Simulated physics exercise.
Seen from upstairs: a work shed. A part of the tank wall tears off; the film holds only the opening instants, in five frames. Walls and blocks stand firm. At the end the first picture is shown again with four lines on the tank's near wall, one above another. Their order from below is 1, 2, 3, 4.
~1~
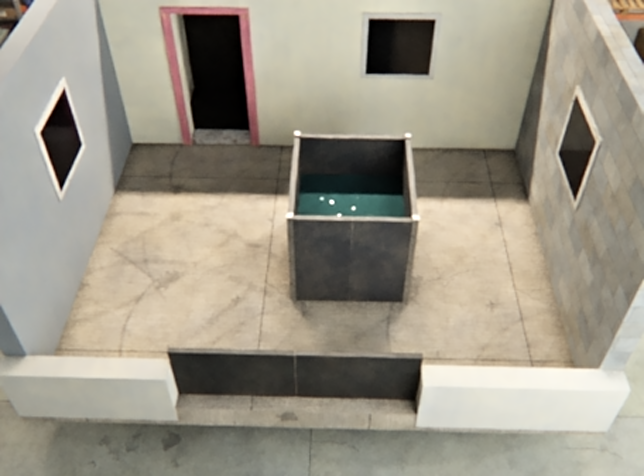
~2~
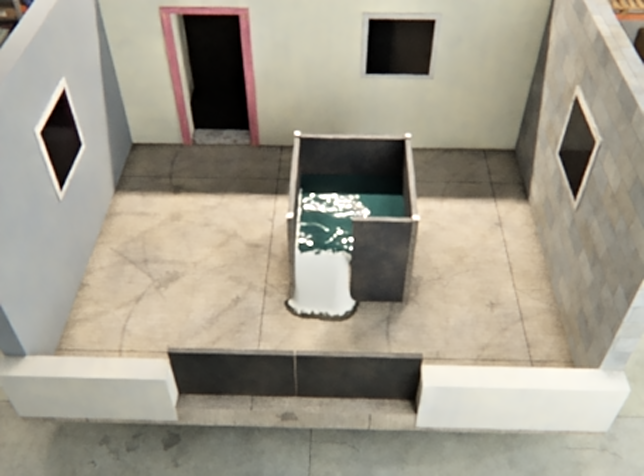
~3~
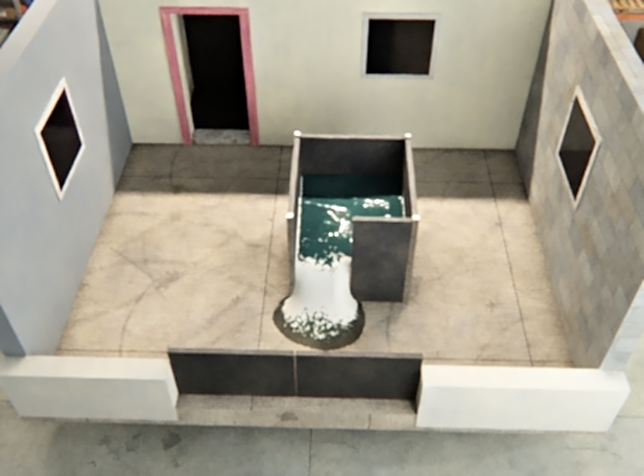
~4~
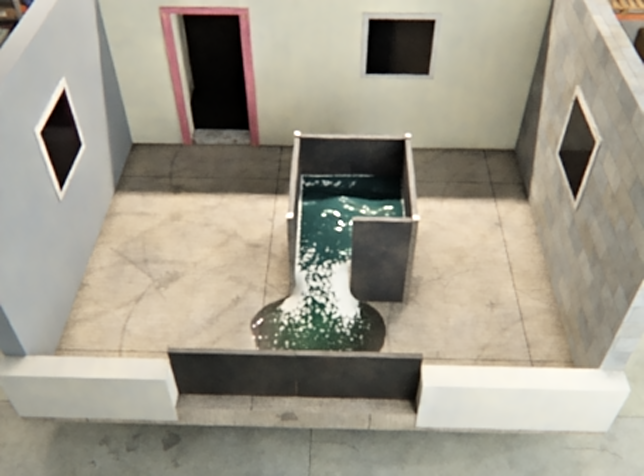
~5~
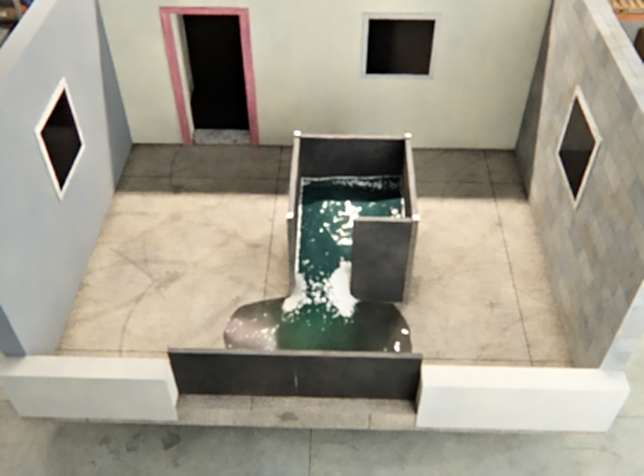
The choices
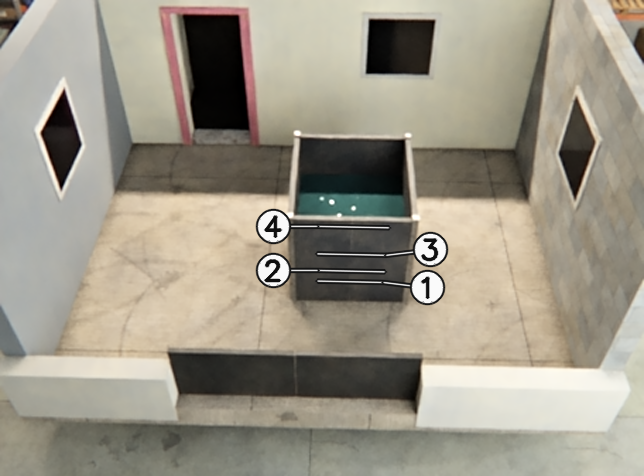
Work shed seen from above, with water pouring from the open front of a dark tank and spreading across the pale floor.
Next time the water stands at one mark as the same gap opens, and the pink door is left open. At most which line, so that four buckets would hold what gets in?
The answer is level 3.
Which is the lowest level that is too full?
Here it is level 4.
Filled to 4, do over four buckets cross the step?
Yes, it does.
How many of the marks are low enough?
Three.
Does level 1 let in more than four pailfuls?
No, not at all.
On the marked copy, 1 at (350, 281); 2 at (351, 271); 3 at (351, 254); 4 at (352, 227); from the bottom up 1, 2, 3, 4.
If 1 is chosen, nothing gets over.
If 2 is chosen, nothing gets over.
If 3 is chosen, a bucket or two gets in.
If 4 is chosen, about 8 bucketfuls get in.
